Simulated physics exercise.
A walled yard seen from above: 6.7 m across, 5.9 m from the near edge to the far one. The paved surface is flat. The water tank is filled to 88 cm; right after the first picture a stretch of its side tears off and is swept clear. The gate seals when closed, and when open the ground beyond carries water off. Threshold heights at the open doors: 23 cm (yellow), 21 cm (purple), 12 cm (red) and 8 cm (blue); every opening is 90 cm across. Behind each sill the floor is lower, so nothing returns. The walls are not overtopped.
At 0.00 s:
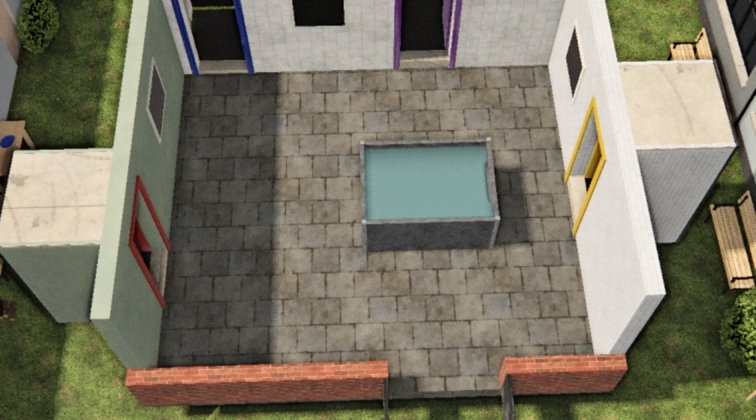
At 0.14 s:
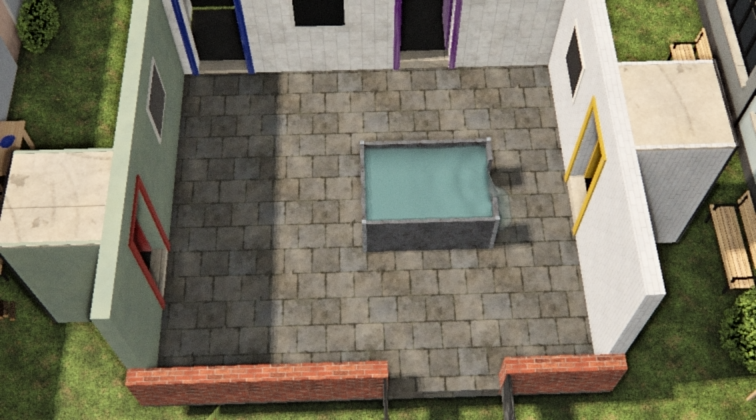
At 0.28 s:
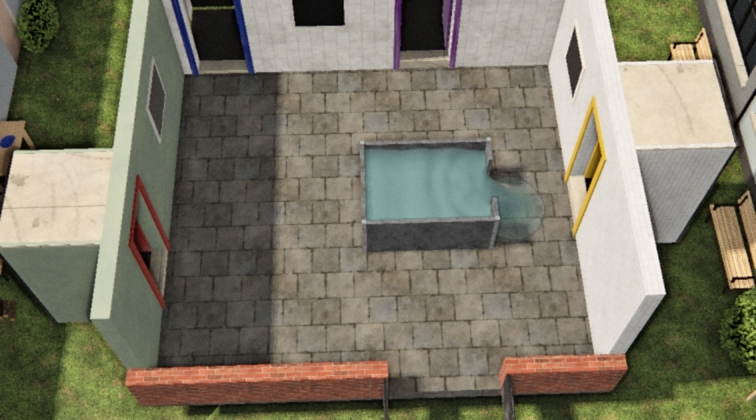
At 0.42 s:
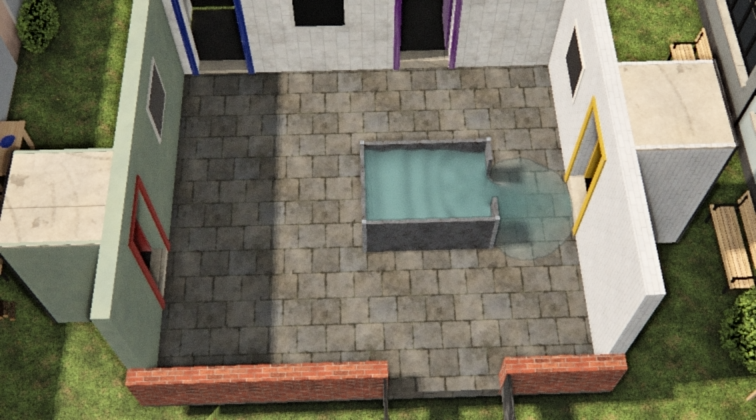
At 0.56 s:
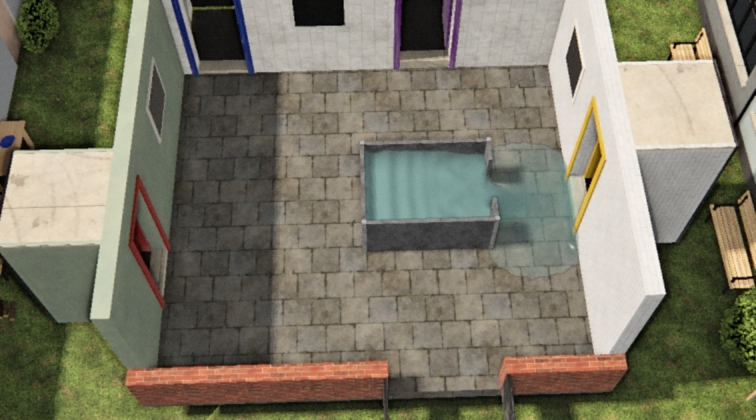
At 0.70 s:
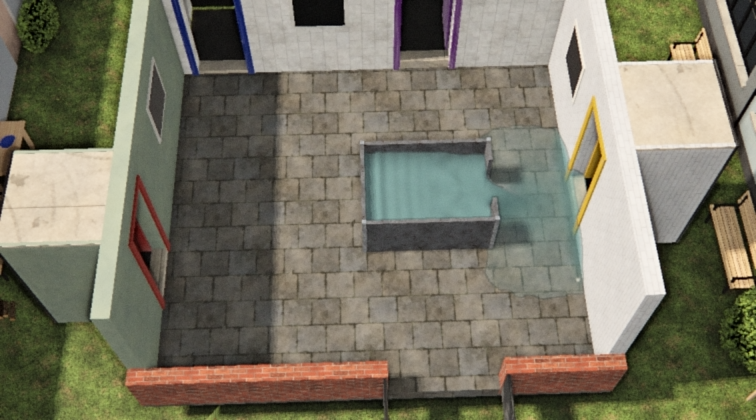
A grey tank's right side opens and water spreads across the paving to the yellow-framed doorway.
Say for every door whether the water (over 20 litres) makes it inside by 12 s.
The water let in: At the yellow door it exceeds the limit; at the purple door it stays under the limit; at the red door it stays under the limit; at the blue door it does not reach the limit.
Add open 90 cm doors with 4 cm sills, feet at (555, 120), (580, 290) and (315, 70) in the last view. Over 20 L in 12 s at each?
In turn: Past it, over, under.
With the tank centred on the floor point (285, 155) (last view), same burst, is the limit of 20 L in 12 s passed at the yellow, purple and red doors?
Against that limit: Yellow not over, purple below, red not over.
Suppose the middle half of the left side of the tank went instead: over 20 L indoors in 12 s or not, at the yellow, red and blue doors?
Then: Yellow not over, red above, blue above.
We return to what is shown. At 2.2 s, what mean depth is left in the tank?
About 47 cm.
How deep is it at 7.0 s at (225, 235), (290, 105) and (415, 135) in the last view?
Roughly 3, 3 and 3 cm, in turn.
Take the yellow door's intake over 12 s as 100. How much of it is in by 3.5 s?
Some 95 per cent by then.
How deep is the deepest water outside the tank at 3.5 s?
Roughly 30 cm.
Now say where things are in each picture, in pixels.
The first picture shows the water tank at (428, 183) is whole and still, 88 cm deep.
In the second picture, the front is at (500, 227), 0.4 m from the gap at (487, 197); 0.2 m2 of floor is under water; 88 cm left at the back of the water tank.
In the third picture, the front is at (539, 216), 0.9 m from the gap at (487, 199); 0.8 m2 of floor is under water; 88 cm left at the back of the water tank.
In the fourth picture, water pours out at (487, 199) and has run 1.5 m, to (572, 225); typically 8 cm deep outside, 86 cm at the water tank's back.
In the fifth picture, water pours out at (487, 199) and has run 1.7 m, to (578, 257); typically 6 cm deep outside, 77 cm at the water tank's back.
In the sixth picture, the front is at (582, 287), 2.1 m from the gap at (487, 199); 3.9 m2 of floor is under water; 74 cm left at the back of the water tank.
After 1.4 s water covers 15 % of the floor and is deepest (46 cm) near (569, 206); yellow door 46 cm at the sill, 80 L in, purple door not reached, red door not reached, blue door not reached.
After 2.2 s water covers 25 % of the floor and is deepest (37 cm) near (569, 206); yellow door 36 cm at the sill, 169 L in, purple door 3 cm at the sill, 0 L in, red door not reached, blue door not reached.
After 3.5 s water covers 45 % of the floor and is deepest (30 cm) near (569, 206); yellow door 29 cm at the sill, 207 L in, purple door 8 cm at the sill, 0 L in, red door not reached, blue door not reached.
After 7.0 s water covers 95 % of the floor and is deepest (14 cm) near (571, 215); yellow door 14 cm at the sill, 217 L in, purple door 6 cm at the sill, 0 L in, red door 6 cm at the sill, 0 L in, blue door 5 cm at the sill, 0 L in.
After 12.0 s water covers 95 % of the floor and is deepest (8 cm) near (356, 231); yellow door 7 cm at the sill, 217 L in, purple door 3 cm at the sill, 0 L in, red door 7 cm at the sill, 0 L in, blue door 8 cm at the sill, 1 L in.
